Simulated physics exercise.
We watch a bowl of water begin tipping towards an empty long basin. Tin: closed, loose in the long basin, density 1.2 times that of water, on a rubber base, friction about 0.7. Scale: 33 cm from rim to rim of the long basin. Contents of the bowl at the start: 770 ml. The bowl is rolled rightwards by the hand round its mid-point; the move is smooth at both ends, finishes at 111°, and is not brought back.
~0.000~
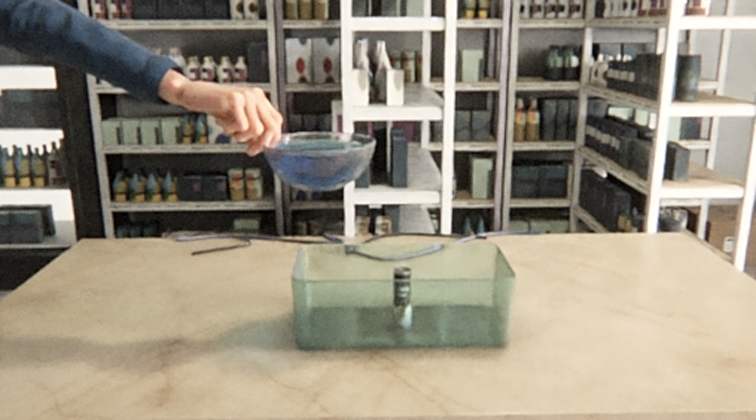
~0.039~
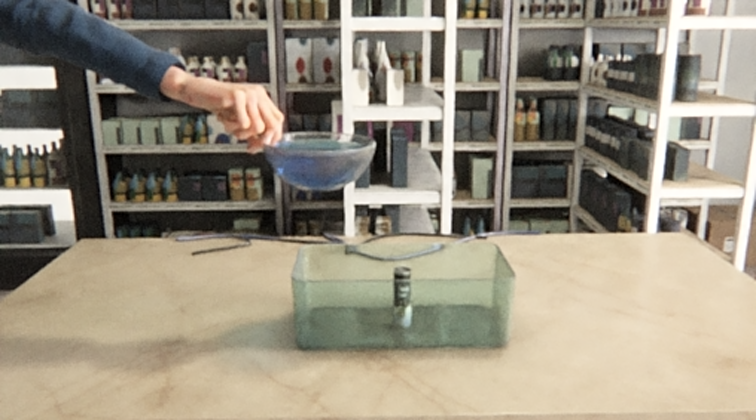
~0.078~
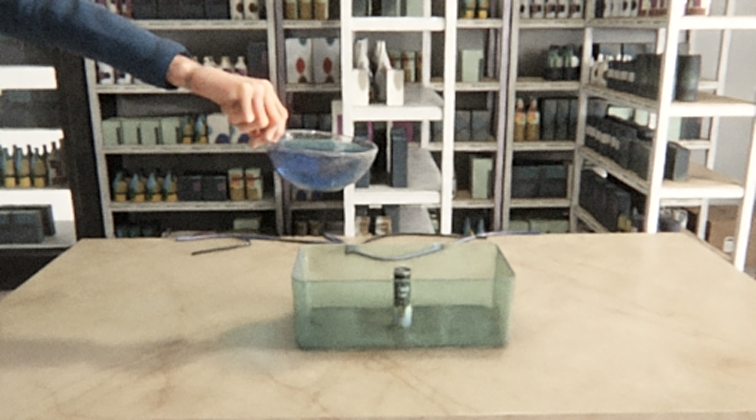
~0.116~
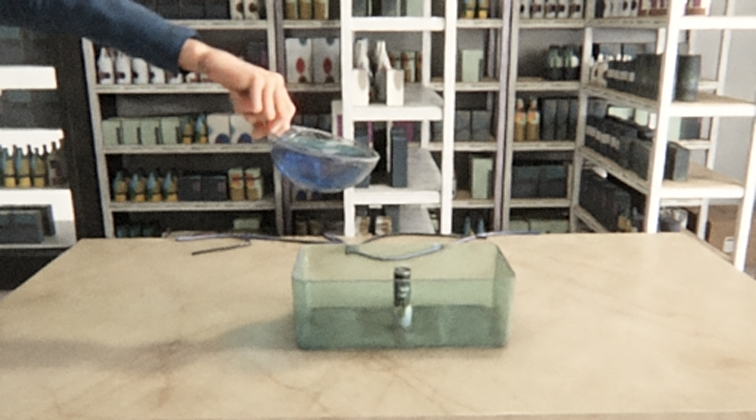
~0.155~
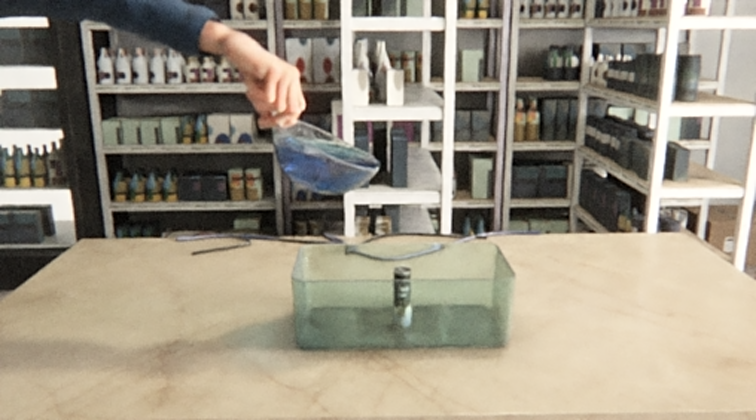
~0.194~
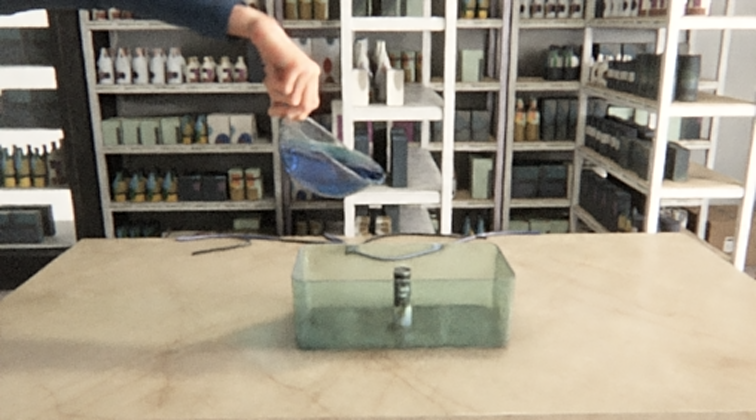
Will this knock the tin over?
Yes, it fails to stay erect.
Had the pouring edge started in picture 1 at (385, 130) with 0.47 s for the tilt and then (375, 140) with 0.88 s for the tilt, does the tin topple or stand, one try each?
In the first try it remains standing; in the second it remains standing.
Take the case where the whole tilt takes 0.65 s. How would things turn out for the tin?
After the tilt, the tin is still standing.
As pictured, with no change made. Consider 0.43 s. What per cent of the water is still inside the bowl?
Around 1 percent.
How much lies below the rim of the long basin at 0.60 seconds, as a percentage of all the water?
96 per cent or thereabouts.
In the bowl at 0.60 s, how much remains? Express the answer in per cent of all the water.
0 per cent or thereabouts.
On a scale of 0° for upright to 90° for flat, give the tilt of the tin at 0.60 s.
It tilts roughly 15° from upright.
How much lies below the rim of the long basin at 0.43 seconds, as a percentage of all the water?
About 68%.
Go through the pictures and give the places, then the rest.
The first picture shows tilt 0°; pouring edge (374, 142); surface from (267, 149) to (371, 147); the long basin's rim runs from (296, 263) to (506, 261); the tin's top is at (402, 272).
The second picture shows tilt 2°; pouring edge (375, 144); surface from (267, 147) to (372, 149).
The third picture shows tilt 7°; pouring edge (376, 149); surface from (269, 144) to (373, 151).
The fourth picture shows tilt 15°; pouring edge (378, 157); surface from (272, 141) to (375, 155).
The fifth picture shows tilt 26°; pouring edge (377, 168); surface from (277, 139) to (373, 161); 2 per cent is over the edge.
The sixth picture shows tilt 39°; pouring edge (374, 181); surface from (282, 142) to (362, 163); 10 per cent is over the edge.
After 0.43 s the tilt is 108° and 1 per cent is still to pour; the tin stands where it began.
After 0.60 s the tilt is 111° and 0 per cent is still to pour; the tin leans 13°.
After 0.78 s the tilt is 111° and 0 per cent is still to pour; the tin leans 54°.
After 0.98 s the tilt is 111° and 0 per cent is still to pour; the tin lies on its side.
In the end the tin lies on its side.
